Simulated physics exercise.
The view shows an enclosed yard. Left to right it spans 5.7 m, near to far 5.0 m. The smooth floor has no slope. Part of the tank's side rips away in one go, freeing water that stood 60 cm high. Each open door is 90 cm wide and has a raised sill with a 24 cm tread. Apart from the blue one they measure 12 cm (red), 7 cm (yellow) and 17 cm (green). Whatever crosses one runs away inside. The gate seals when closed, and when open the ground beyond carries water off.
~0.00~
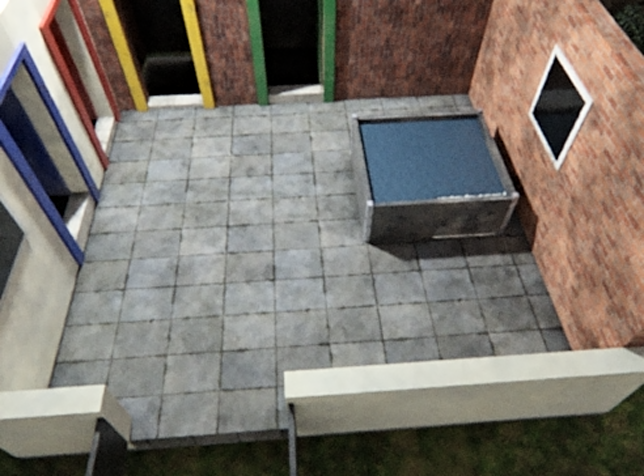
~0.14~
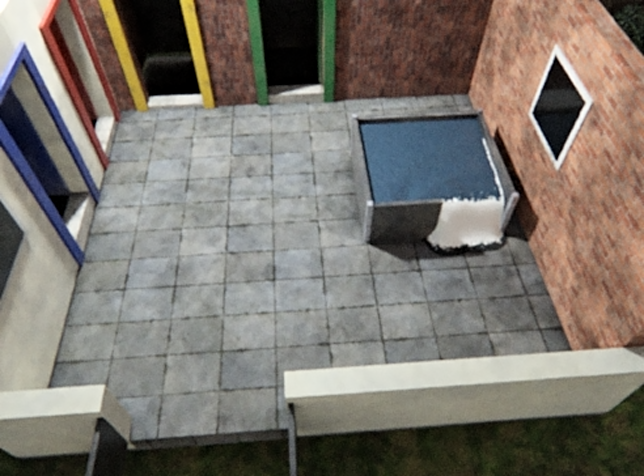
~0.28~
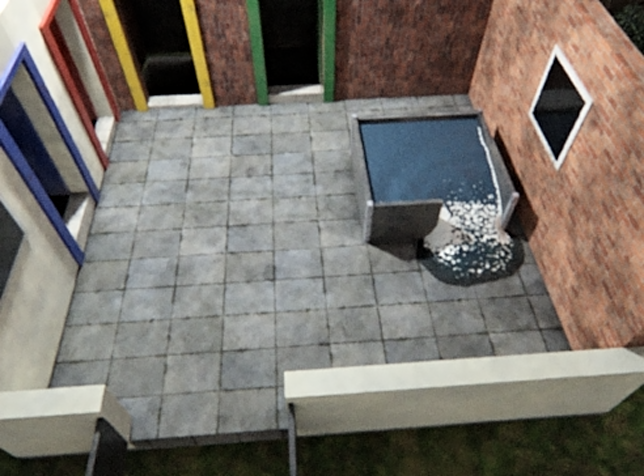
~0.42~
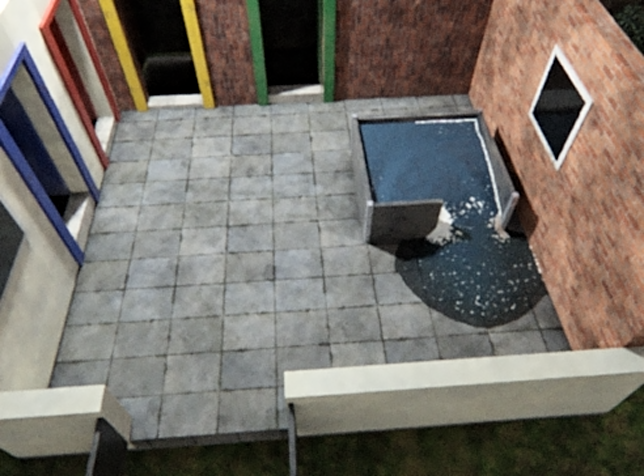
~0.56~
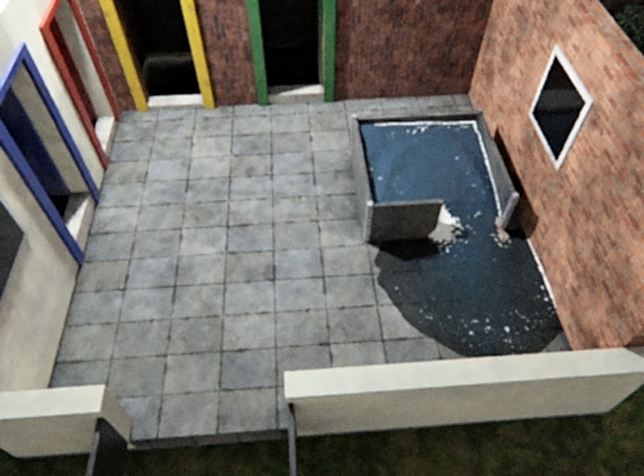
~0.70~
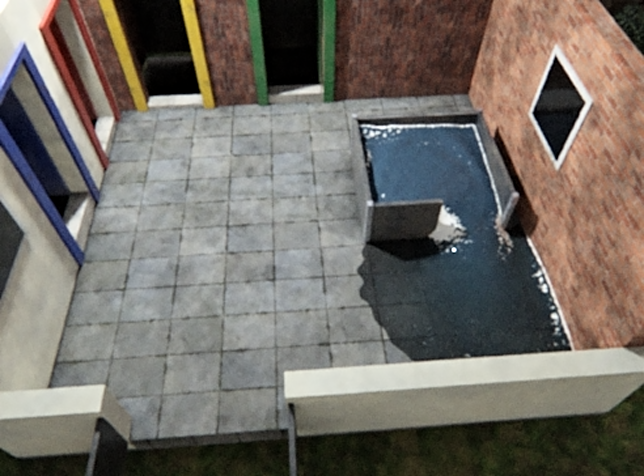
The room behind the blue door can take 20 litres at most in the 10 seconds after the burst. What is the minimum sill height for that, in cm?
It would have to be roughly 5.5 cm high.
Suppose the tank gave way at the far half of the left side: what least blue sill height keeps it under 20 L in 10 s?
Some 11.0 cm.
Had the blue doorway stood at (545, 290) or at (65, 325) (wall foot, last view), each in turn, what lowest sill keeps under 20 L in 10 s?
About 18 and 11.0 cm.
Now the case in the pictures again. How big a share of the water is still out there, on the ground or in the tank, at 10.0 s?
Some 90 per cent remains.
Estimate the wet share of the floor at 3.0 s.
Some 40 per cent of it.
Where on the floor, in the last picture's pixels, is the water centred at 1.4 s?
Around (445, 234).
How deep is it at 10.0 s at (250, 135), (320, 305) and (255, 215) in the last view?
About 6, 3 and 3 cm.
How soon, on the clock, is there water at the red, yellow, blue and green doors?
Arrival: Red 4.5 s, yellow 5.5 s, blue 3.8 s, green 7.0 s.
After 1.4 s water covers 15 % of the floor, deepest (46 cm) near (576, 383); it has not reached the blue door.
After 3.0 s water covers 40 % of the floor, deepest (24 cm) near (526, 386); it has not reached the blue door.
After 10.0 s water covers 90 % of the floor, deepest (9 cm) near (118, 123); 5 cm at the blue door, 0 litres in over its 24 cm sill.
At the blue door as built, the water arrived by 3.8 s and peaked near 11 cm at 4.2 s.
Run again over the same 10 s with other heights there, 27 litres in over 5 cm, 9 litres over 7 cm. The limit of 20 litres is kept from about 5.5 cm up.
